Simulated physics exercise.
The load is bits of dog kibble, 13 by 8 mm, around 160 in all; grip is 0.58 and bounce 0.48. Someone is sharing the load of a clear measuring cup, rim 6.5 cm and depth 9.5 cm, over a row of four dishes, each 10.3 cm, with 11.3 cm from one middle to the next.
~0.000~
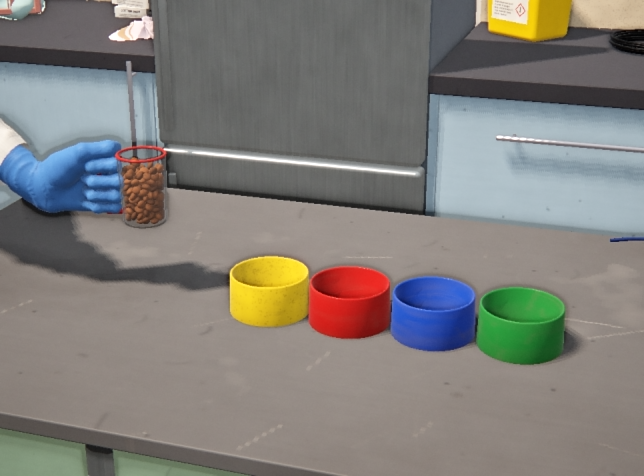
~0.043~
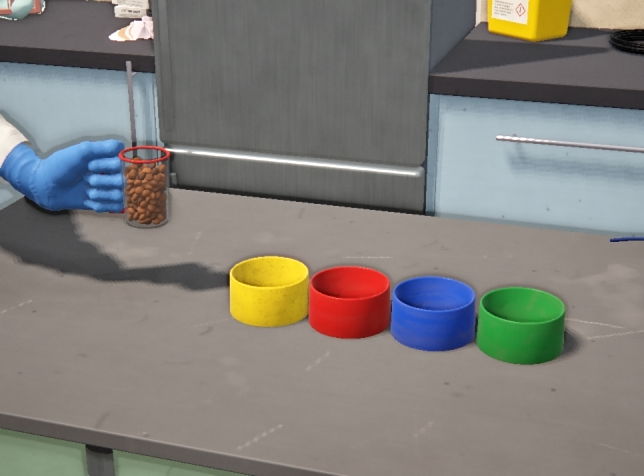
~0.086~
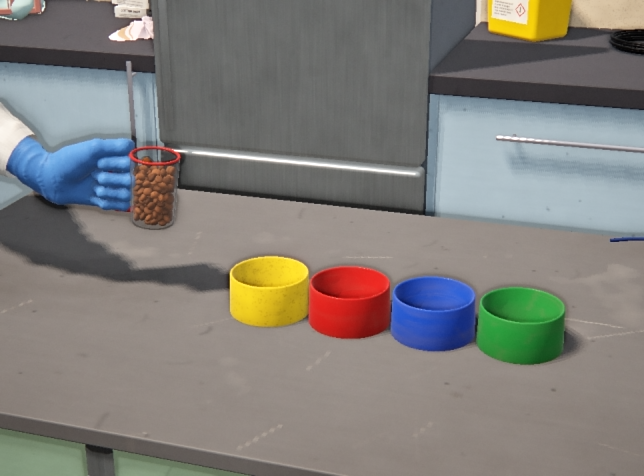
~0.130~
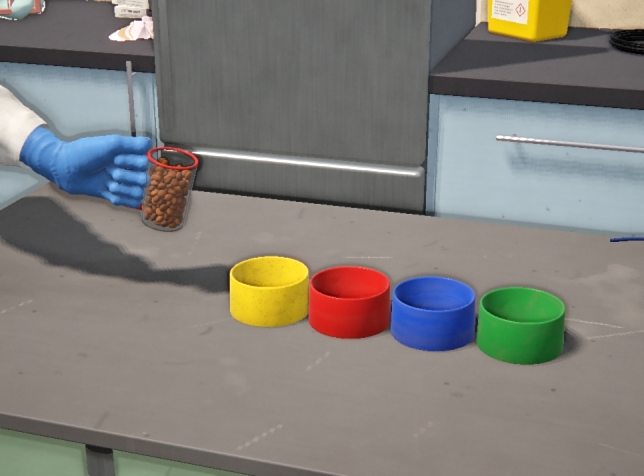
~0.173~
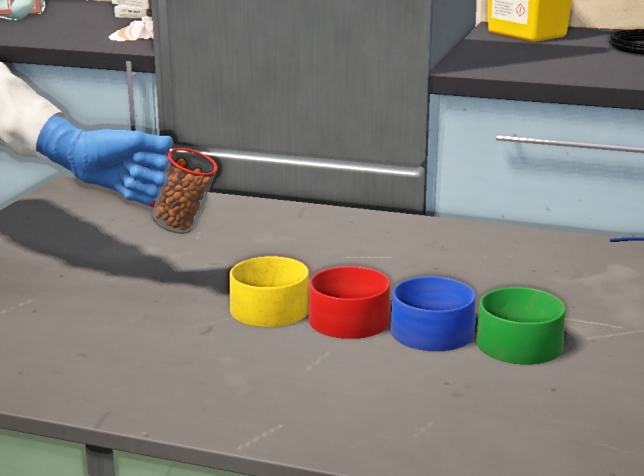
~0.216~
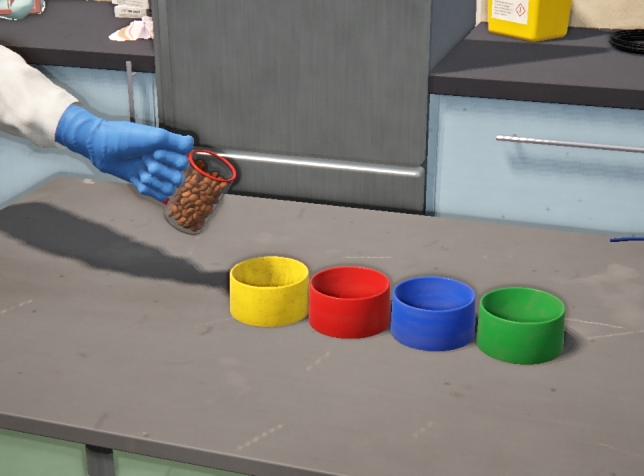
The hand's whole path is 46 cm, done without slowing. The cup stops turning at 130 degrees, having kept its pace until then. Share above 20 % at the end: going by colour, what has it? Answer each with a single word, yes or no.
Red no, blue yes, green yes, yellow no, counter no.
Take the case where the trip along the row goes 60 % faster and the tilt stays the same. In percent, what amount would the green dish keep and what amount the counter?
Green 80, counter 20.
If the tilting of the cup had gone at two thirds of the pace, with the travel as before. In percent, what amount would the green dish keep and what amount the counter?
Then: Green 100; counter 0.
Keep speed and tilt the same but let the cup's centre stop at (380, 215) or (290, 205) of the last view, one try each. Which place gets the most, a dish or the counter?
The largest share ends at blue first and at red second.
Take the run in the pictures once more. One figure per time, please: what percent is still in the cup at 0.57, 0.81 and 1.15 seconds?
Series: 100 / 60 / 0 per cent.
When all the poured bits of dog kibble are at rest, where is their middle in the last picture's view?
Look around (518, 335) in the last picture.
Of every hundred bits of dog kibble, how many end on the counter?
Roughly 5 per cent.
After 0.57 s, tilt 95 degrees; cup holds 100 %.
After 0.81 s, tilt 130 degrees; cup holds 60 %, blue 35 %.
After 1.15 s, tilt 130 degrees; cup holds 0 %, blue 30 %, green 65 %.
In the end, at 1.8 s, red 0 %, blue 30 %, green 65 %, yellow 0 %, counter 5 %.
